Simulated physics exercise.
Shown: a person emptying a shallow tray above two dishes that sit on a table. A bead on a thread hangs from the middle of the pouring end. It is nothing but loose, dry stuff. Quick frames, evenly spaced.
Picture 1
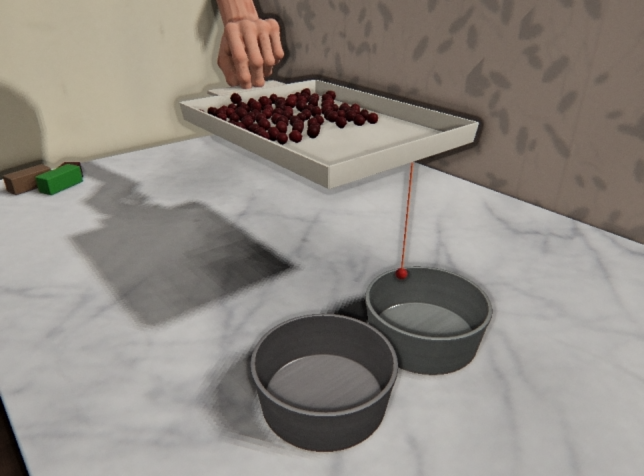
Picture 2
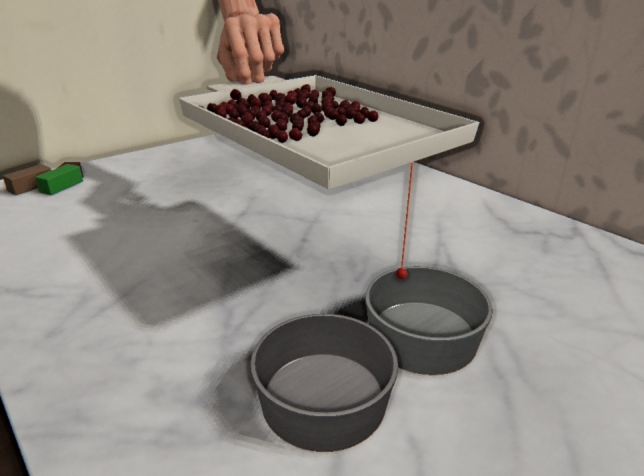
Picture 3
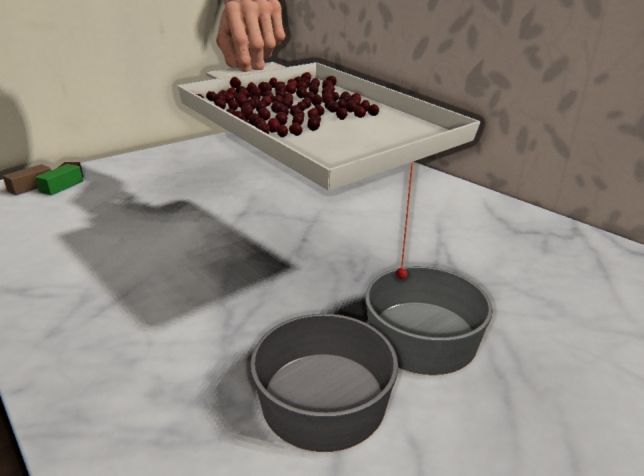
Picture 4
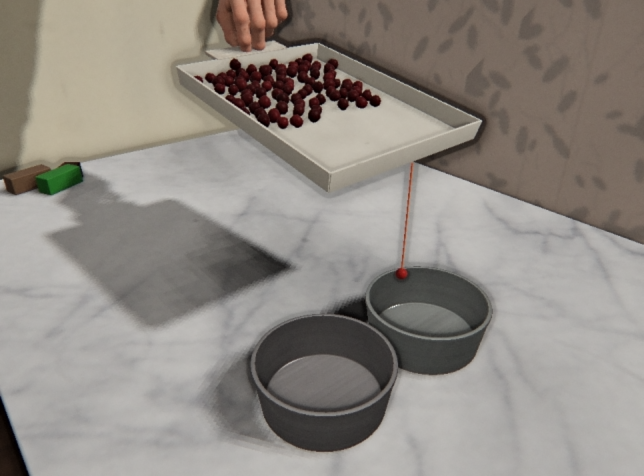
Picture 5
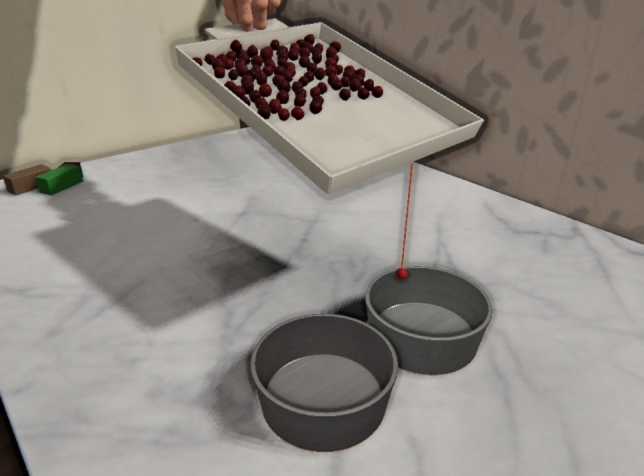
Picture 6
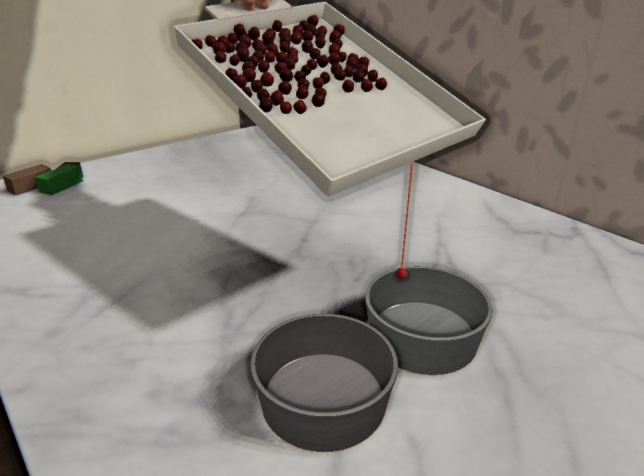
A hand raised the back of a shallow white tray of dark red cherries above two gray dishes, tilting it gradually toward its lower left corner, while the red bead hung still on its thread.
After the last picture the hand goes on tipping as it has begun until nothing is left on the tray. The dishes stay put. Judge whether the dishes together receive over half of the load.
They receive over half of it.
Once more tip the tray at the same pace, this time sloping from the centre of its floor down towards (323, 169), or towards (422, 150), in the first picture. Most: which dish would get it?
First place: The dish to the left; second place: The dish to the right.
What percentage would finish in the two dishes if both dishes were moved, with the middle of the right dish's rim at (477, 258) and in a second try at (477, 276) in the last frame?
First some 30, then 70 per cent.
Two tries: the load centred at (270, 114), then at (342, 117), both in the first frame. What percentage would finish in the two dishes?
Shares: 70 % for the first, 60 % for the second.
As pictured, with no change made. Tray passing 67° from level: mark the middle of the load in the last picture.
The middle of the load sits near (376, 146).
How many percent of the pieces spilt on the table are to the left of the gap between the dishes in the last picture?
Close to 20 per cent.
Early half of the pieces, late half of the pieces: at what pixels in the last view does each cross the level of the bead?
First close to (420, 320), next close to (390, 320).
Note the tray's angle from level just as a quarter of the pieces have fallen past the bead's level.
That happens at around 110°.
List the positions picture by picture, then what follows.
In the first picture, corners of the pouring end near (329, 165) and (475, 122), level; middle of the load near (278, 114), dried cherries; left dish near (373, 418); right dish near (475, 345); bead on its thread near (401, 274).
In the second picture, corners of the pouring end near (329, 166) and (476, 122), level; middle of the load near (278, 111).
In the third picture, corners of the pouring end near (330, 168) and (477, 121), tipped barely, lowest at the left corner; middle of the load near (278, 101).
In the fourth picture, corners of the pouring end near (331, 171) and (478, 120), tipped a little, lowest at the left corner; middle of the load near (278, 87).
In the fifth picture, corners of the pouring end near (332, 175) and (480, 119), tipped clearly, lowest at the left corner; middle of the load near (279, 72).
In the sixth picture, corners of the pouring end near (332, 178) and (482, 119), tipped clearly, lowest at the left corner; middle of the load near (282, 58); left dish near (373, 418); right dish near (475, 345).
Shortly afterwards, tray tipped steeply; the bulk on the tray; a little in the air.
Next, tray tipped past a quarter turn; the bulk on the tray; a little in the left dish; only a few in the right dish; a little outside both; only a few in the air.
Some moments later, tray tipped past a quarter turn; near a third in the left dish; near a third in the right dish; near a third outside both.
In the end, tray tipped past a quarter turn; near a third in the left dish; near a third in the right dish; near a third outside both.
